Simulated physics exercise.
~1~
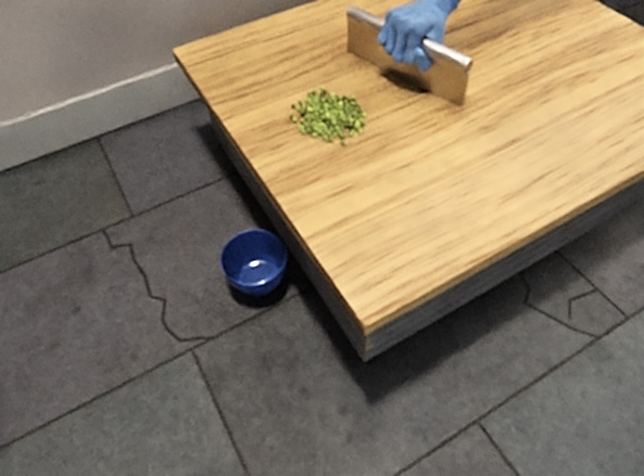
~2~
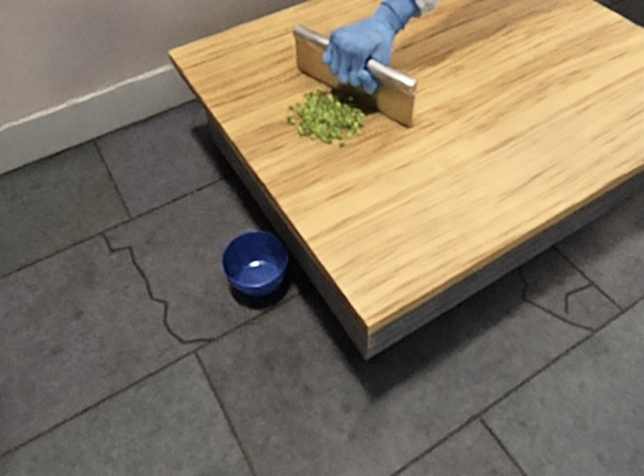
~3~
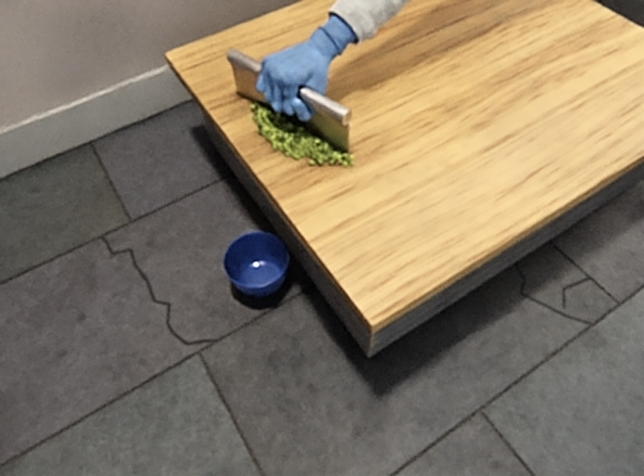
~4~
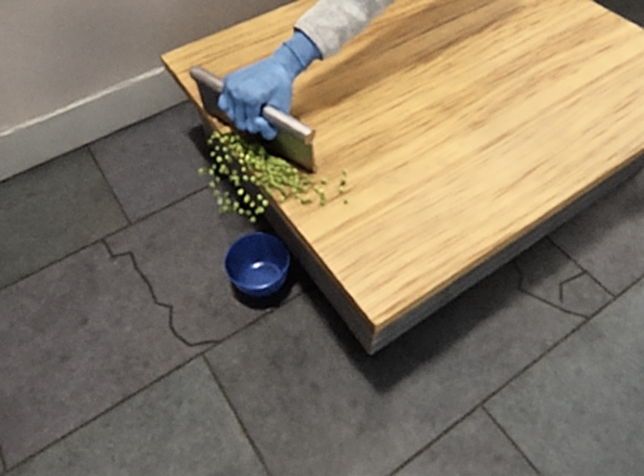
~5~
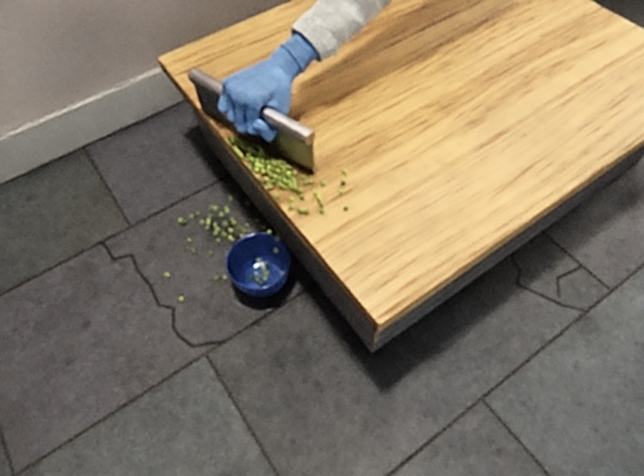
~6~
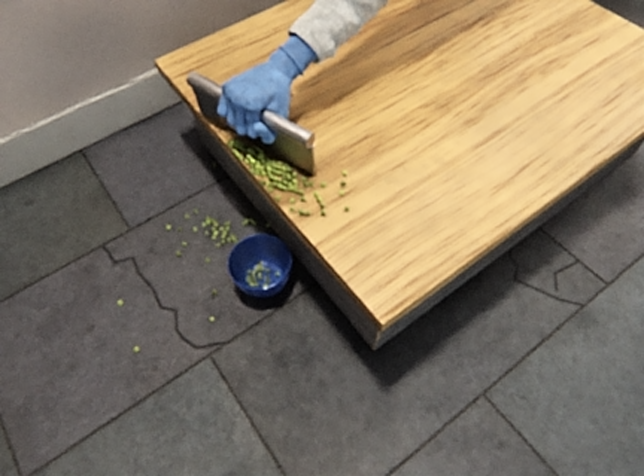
The video shows a blue-gloved hand pushing a scraper leftward across a wooden surface, sweeping small green pieces over the edge toward a blue bowl. Some pieces land in the bowl and others scatter on the tiled floor, while many remain on the surface beside the stopped scraper.
